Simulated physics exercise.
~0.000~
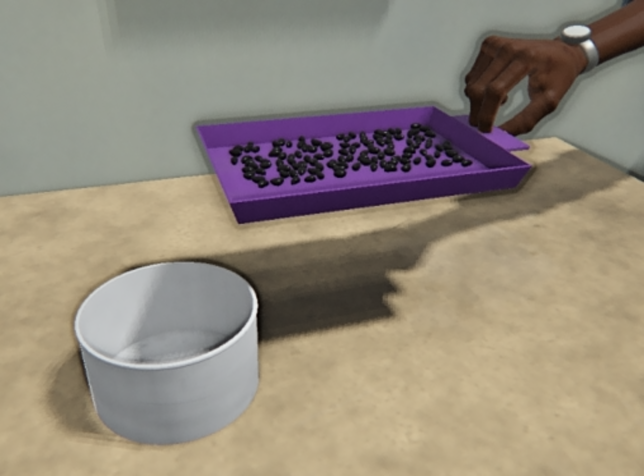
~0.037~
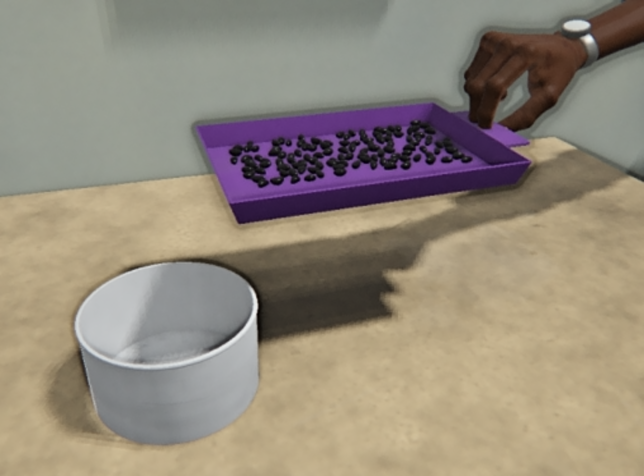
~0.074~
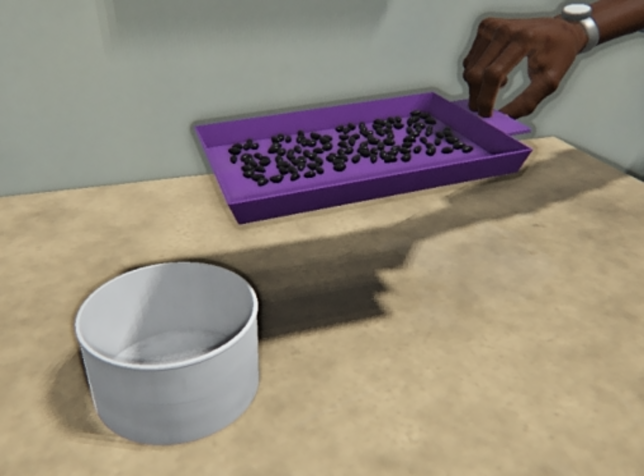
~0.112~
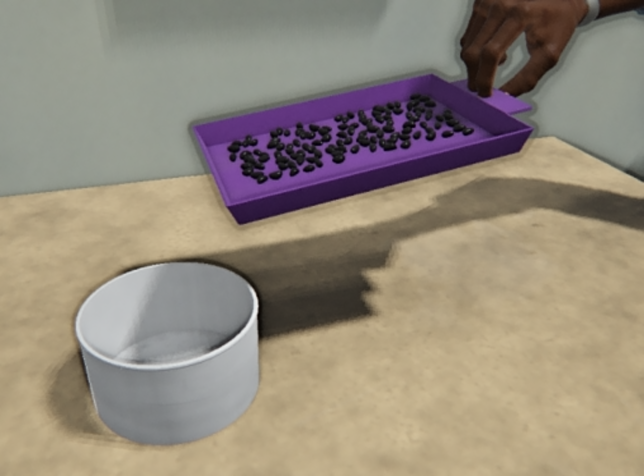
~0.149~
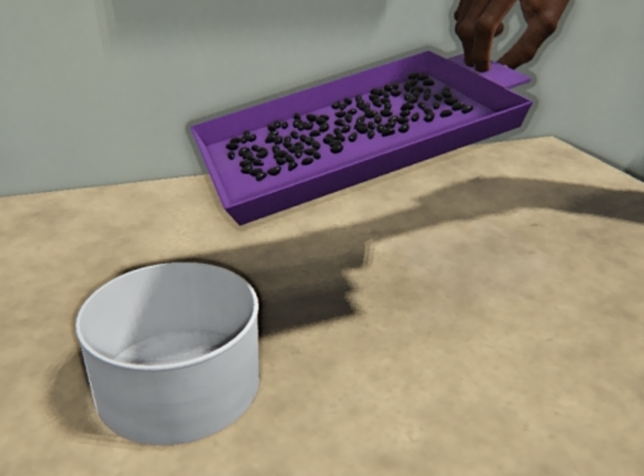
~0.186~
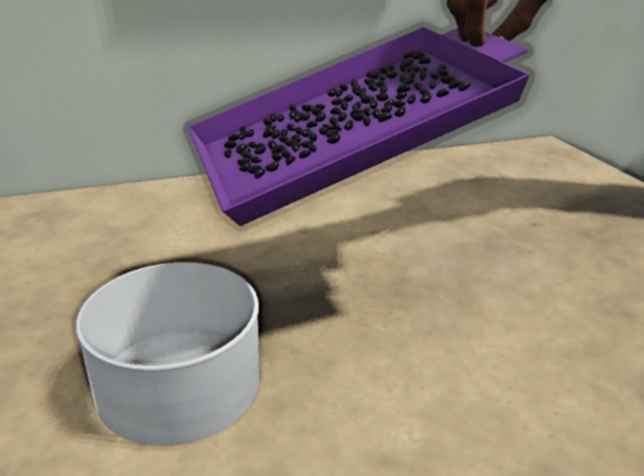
In this clip, a hand wearing a wristband holds a purple rimmed tray of black beans above and to the right of a pale round pot, then raises the tray's right end, tilting it down toward the left.
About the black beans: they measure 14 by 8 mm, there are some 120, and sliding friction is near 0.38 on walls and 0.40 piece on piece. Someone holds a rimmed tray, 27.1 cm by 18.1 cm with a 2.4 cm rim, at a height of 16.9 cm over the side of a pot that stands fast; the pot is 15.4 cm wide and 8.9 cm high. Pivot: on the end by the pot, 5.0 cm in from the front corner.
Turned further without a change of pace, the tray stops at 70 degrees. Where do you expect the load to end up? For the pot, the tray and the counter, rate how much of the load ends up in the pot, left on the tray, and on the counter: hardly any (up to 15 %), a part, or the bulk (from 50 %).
Pot: A part; left on the tray: A part; counter: A part.
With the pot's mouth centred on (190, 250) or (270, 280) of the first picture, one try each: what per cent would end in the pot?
The shares would be near 45 and 0 per cent respectively.
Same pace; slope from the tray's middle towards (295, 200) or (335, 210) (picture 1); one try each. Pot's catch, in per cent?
I'd put it at roughly 80 per cent for the first tilt and roughly 40 per cent for the second.
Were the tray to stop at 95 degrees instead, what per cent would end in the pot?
In that case, near 55 percent.
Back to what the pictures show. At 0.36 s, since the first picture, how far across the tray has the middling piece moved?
2 cm.
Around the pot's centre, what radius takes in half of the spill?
Roughly 18 cm from the centre.
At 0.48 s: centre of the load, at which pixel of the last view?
Load centre: About (226, 138) px.
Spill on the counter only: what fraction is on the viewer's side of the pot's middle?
Some 20 per cent.
Then, at 0.36 s, tilt 45 degrees; the tray holds 100 %, the pot 0 %.
Then, at 0.48 s, tilt 63 degrees; the tray holds 100 %, the pot 0 %.
After 0.73 s, tilt 70 degrees; the tray holds 30 %, the pot 30 %.
By 2.0 s all is still; pot 40 %, tray 25 %, counter 35 %.
